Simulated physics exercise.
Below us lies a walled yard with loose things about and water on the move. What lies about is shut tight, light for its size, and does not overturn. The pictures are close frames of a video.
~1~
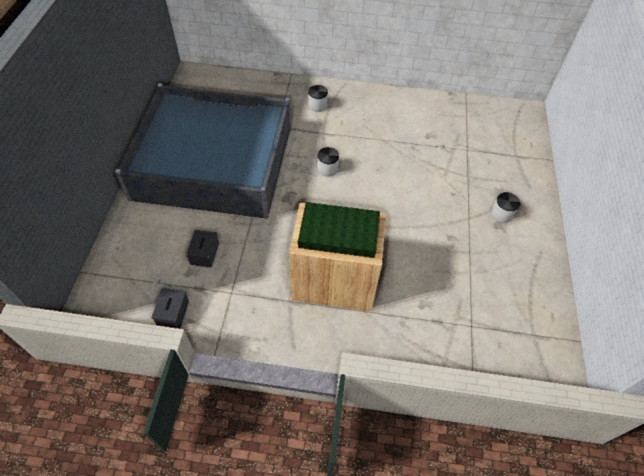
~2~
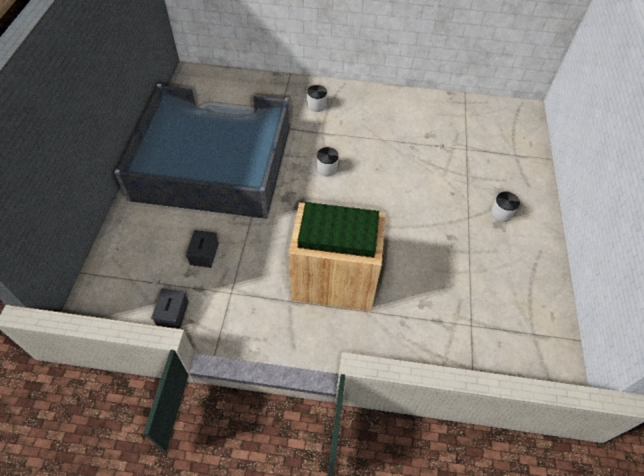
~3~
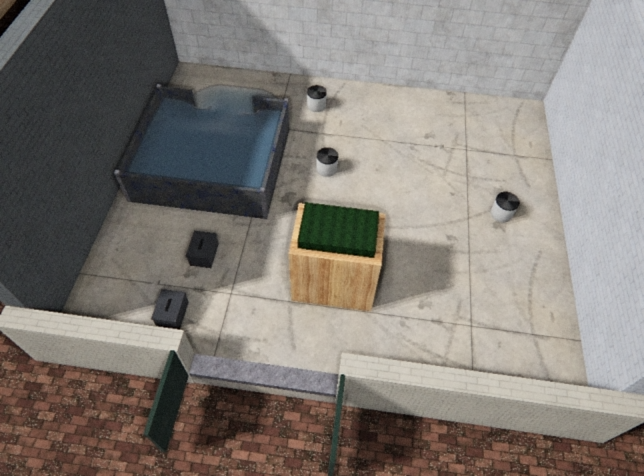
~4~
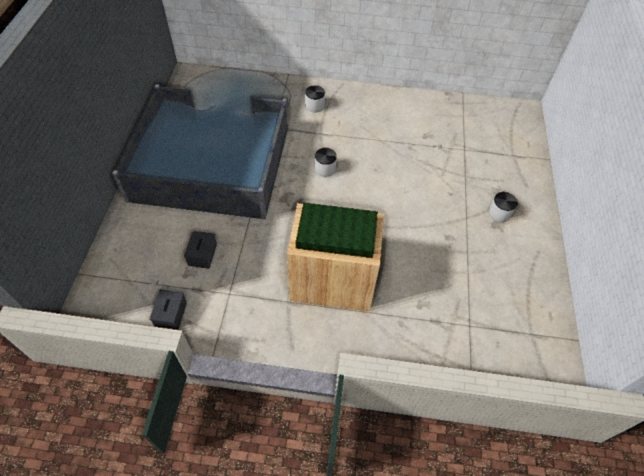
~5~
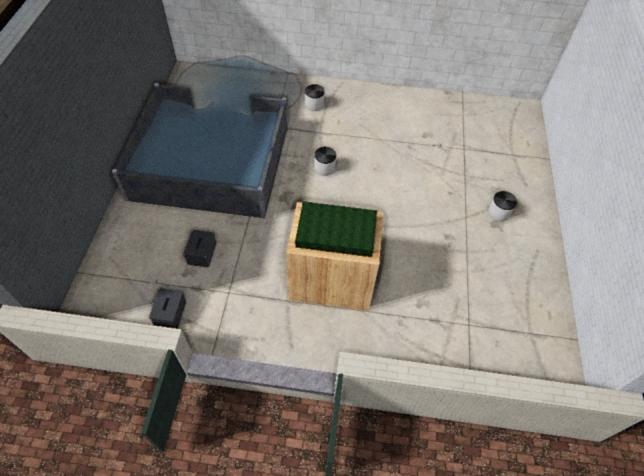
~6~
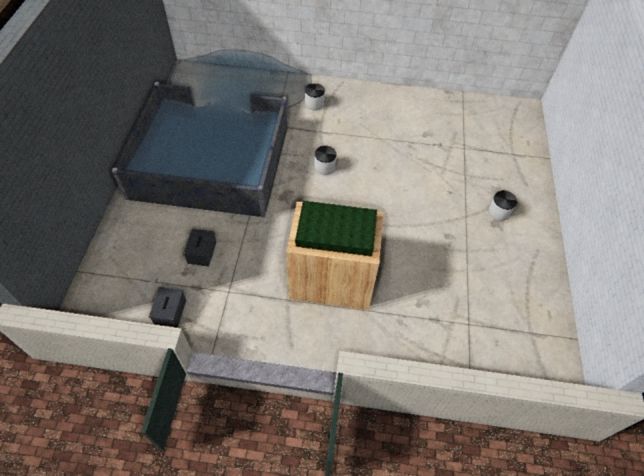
Water in a dark, square-sided tank dips at its back edge and spills out behind it in a clear, spreading sheet, in a walled yard seen from high above. The tank stands at the back left, with two small dark boxes in front, a green-topped wooden block near the centre, and three pale, dark-topped cylinders around the concrete floor. The loose objects stay put while the view drifts very slightly.
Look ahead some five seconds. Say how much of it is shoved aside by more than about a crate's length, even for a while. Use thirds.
It is less than a third.
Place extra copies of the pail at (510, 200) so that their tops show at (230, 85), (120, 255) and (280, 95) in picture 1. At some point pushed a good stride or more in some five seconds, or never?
As listed: Yes, under that, less than that.
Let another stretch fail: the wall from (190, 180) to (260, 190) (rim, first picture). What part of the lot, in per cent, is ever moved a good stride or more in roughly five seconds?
Close to 40 %.
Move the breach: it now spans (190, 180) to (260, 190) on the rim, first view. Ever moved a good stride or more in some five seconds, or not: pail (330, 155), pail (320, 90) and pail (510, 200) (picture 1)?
One after the other: Short of that, short of that, less than that.
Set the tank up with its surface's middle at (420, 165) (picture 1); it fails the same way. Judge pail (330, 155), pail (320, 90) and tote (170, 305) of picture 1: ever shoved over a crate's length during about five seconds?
One after the other: Less than that, shifted that much, less than that.
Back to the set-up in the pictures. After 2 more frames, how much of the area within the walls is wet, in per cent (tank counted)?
Some 20 per cent.
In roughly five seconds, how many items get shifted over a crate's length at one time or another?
It comes to 1.
A moment on, 0 of 5 are well off their spots; 0 afloat.
Next, 0 of 5 are well off their spots; 0 afloat.
Later, 1 of 5 are well off their spots; 0 afloat.
In the end, 1 of 5 are well off their spots, and 1 have been at some point; 0 afloat.
